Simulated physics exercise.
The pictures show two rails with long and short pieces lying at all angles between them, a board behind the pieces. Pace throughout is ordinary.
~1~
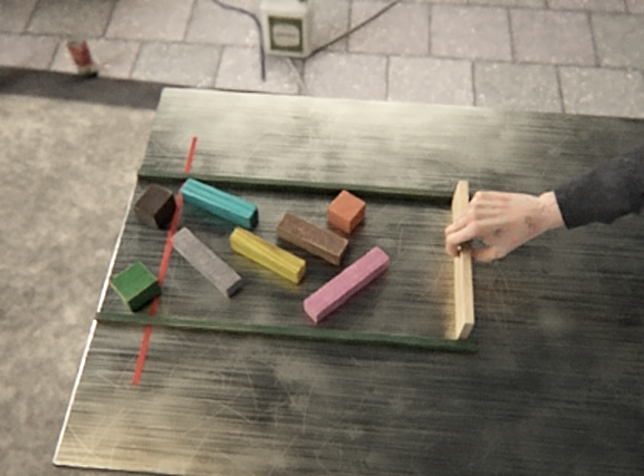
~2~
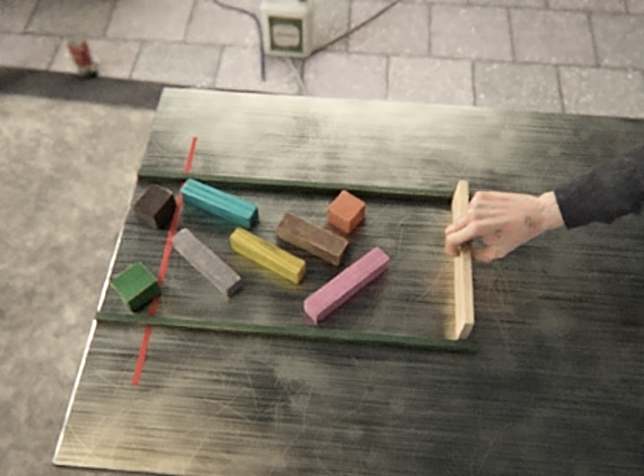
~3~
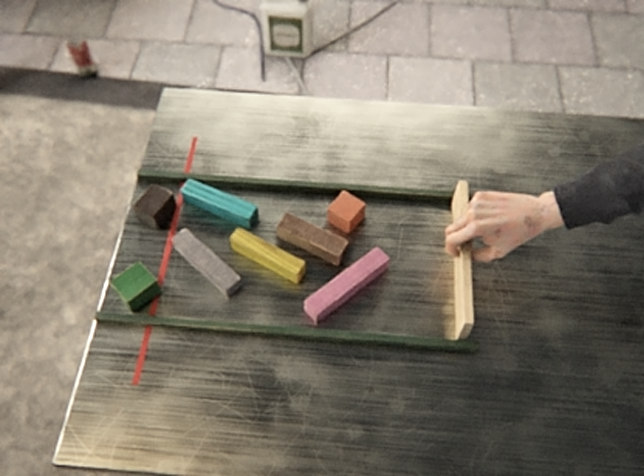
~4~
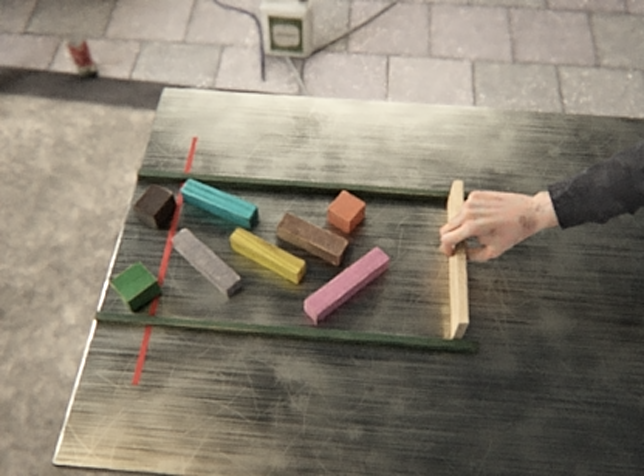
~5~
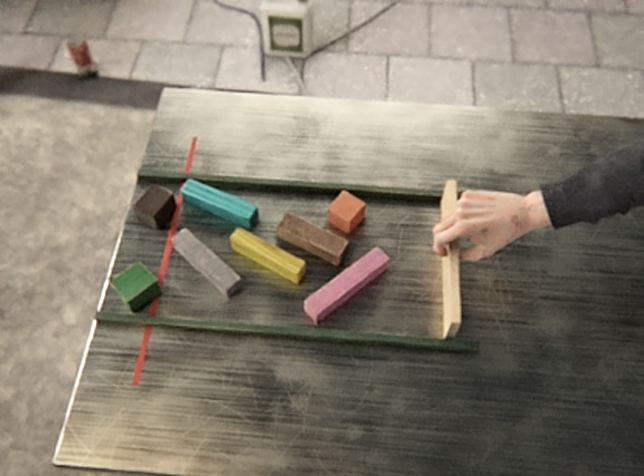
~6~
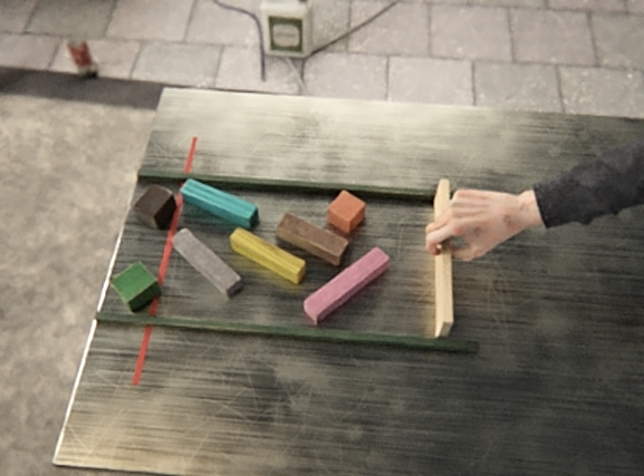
A hand slides a wooden board slightly left between two rails behind scattered colored blocks.
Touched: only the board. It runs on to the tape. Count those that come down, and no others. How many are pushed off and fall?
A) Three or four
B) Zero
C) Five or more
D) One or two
Option A: Three or four.
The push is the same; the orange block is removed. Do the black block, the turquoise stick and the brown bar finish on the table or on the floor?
The black block falls, the turquoise stick is lost, the brown bar stays on.
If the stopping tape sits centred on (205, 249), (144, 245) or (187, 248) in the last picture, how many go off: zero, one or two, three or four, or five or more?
In order of the places: Not one; five or more; 1 or 2.
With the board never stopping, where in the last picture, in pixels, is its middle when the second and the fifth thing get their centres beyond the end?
I'd put the first at about (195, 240) and the next at about (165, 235).
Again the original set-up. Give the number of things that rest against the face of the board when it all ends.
Looks like 2 of them, all told.
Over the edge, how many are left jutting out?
The count is 2.
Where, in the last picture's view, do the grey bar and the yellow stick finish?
Roughly (108, 264) for the first and roughly (116, 242) for the second.
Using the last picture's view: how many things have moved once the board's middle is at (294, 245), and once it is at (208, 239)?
The counts are 5 and 8.
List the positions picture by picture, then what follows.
In the first frame, black block (155, 206); green block (136, 287); grey bar (206, 262); board (462, 258); tape (169, 246).
In the second frame, green block (136, 287); orange block (346, 212).
In the third frame, grey bar (206, 262); pink bar (348, 284).
In the fourth frame, black block (155, 206); yellow stick (268, 255).
In the fifth frame, green block (136, 287); brown bar (312, 238).
In the sixth frame, black block (155, 206); green block (136, 287); grey bar (206, 262); board (443, 256); tape (169, 246).
A little later, none off yet; black block at rest near (155, 206); green block at rest near (136, 287); grey bar at rest near (206, 262).
When it is over, the number that fall off is three or four; down, turquoise stick, green block and black block.
